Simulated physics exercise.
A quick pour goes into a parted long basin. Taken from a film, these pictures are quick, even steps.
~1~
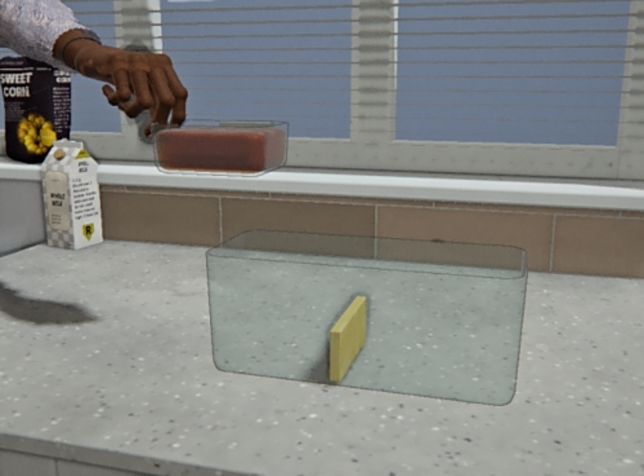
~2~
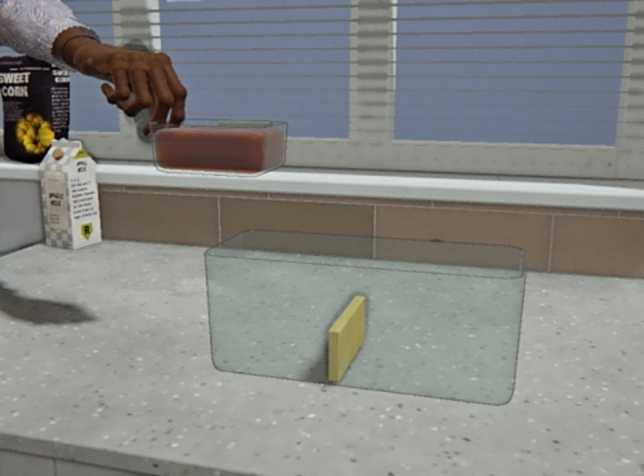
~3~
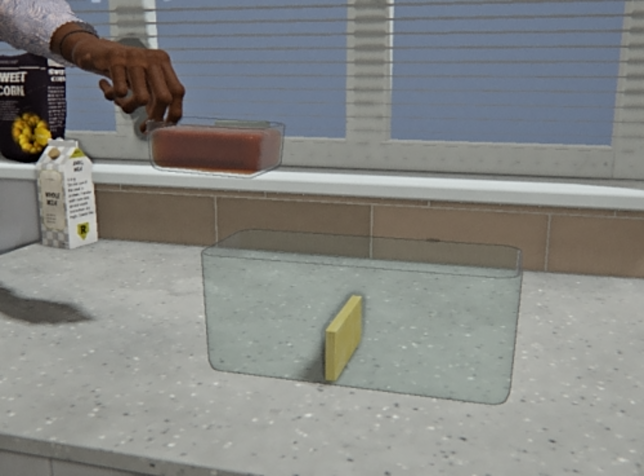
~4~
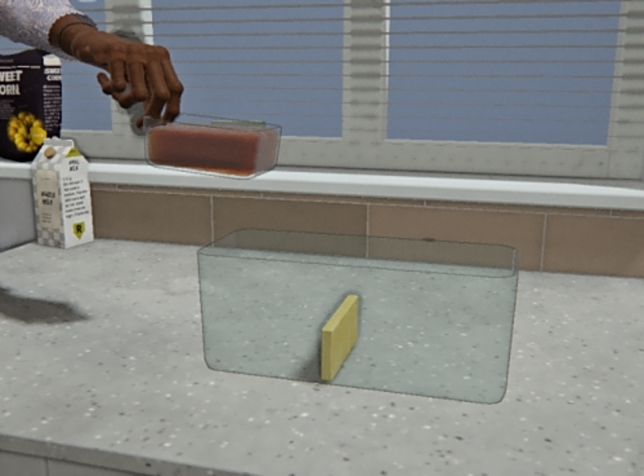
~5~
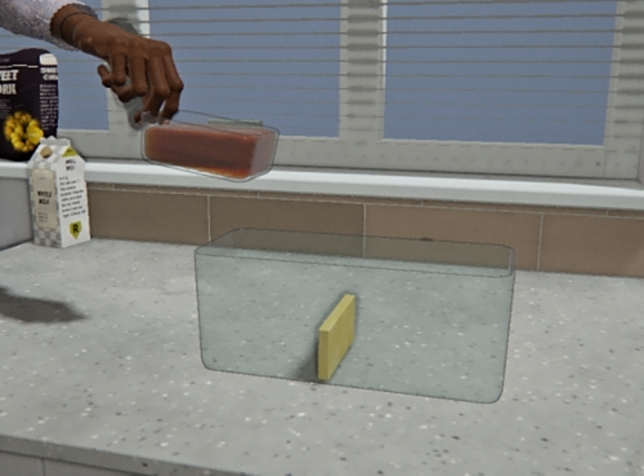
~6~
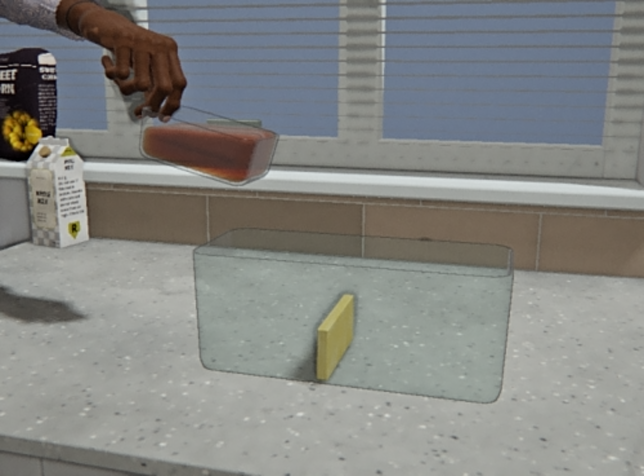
A dark-skinned hand in a pale patterned sleeve, at upper left, holds a small clear container of reddish-brown liquid and tilts it steadily down to the right. Below, seen from slightly above, a long, clear basin with a short yellow divider stands on a speckled grey counter, with a milk carton and dark sweet corn package at left before a blinded window. The view drifts slightly right.
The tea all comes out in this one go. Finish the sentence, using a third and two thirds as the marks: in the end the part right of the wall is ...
Less than a third of the whole.
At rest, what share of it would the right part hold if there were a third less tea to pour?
It works out near 0 percent.
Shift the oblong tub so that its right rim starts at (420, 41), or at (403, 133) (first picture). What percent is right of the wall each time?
Near 85 per cent for the first start, near 100 per cent for the second.
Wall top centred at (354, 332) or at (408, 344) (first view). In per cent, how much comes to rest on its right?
Try one about 20 %, try two about 15 %.
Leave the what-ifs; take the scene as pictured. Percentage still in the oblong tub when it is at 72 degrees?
It keeps around 20 per cent at that angle.
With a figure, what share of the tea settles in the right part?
15 %.
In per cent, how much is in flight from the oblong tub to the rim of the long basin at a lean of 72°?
About 30 per cent.
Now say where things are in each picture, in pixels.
In the first picture, it leans 0°; its right rim is at (277, 127); the tea meets the walls at (173, 129) and (277, 132); the long basin's rim runs from (226, 243) to (526, 264); the wall's top is at (349, 314).
In the second picture, it leans 1°; its right rim is at (276, 127); the tea meets the walls at (172, 129) and (276, 133).
In the third picture, it leans 2°; its right rim is at (273, 129); the tea meets the walls at (169, 128) and (273, 133).
In the fourth picture, it leans 5°; its right rim is at (270, 131); the tea meets the walls at (165, 127) and (270, 133).
In the fifth picture, it leans 9°; its right rim is at (268, 135); the tea meets the walls at (162, 127) and (269, 133).
In the sixth picture, it leans 14°; its right rim is at (268, 140); the tea meets the walls at (162, 127) and (269, 138); 1 per cent is over the edge.
A moment on, the oblong tub is tipped part way and 21 per cent is still to pour, 39 is left of the wall and 8 right of it.
Next, the oblong tub is tipped right over and 2 per cent is still to pour, 80 is left of the wall and 15 right of it.
Then the oblong tub is tipped right over and 0 per cent is still to pour, 84 is left of the wall and 15 right of it.
Later the oblong tub is tipped right over and 0 per cent is still to pour, 84 is left of the wall and 15 right of it.
At rest 84 per cent lies left of the wall, 15 right of it and 0 outside.
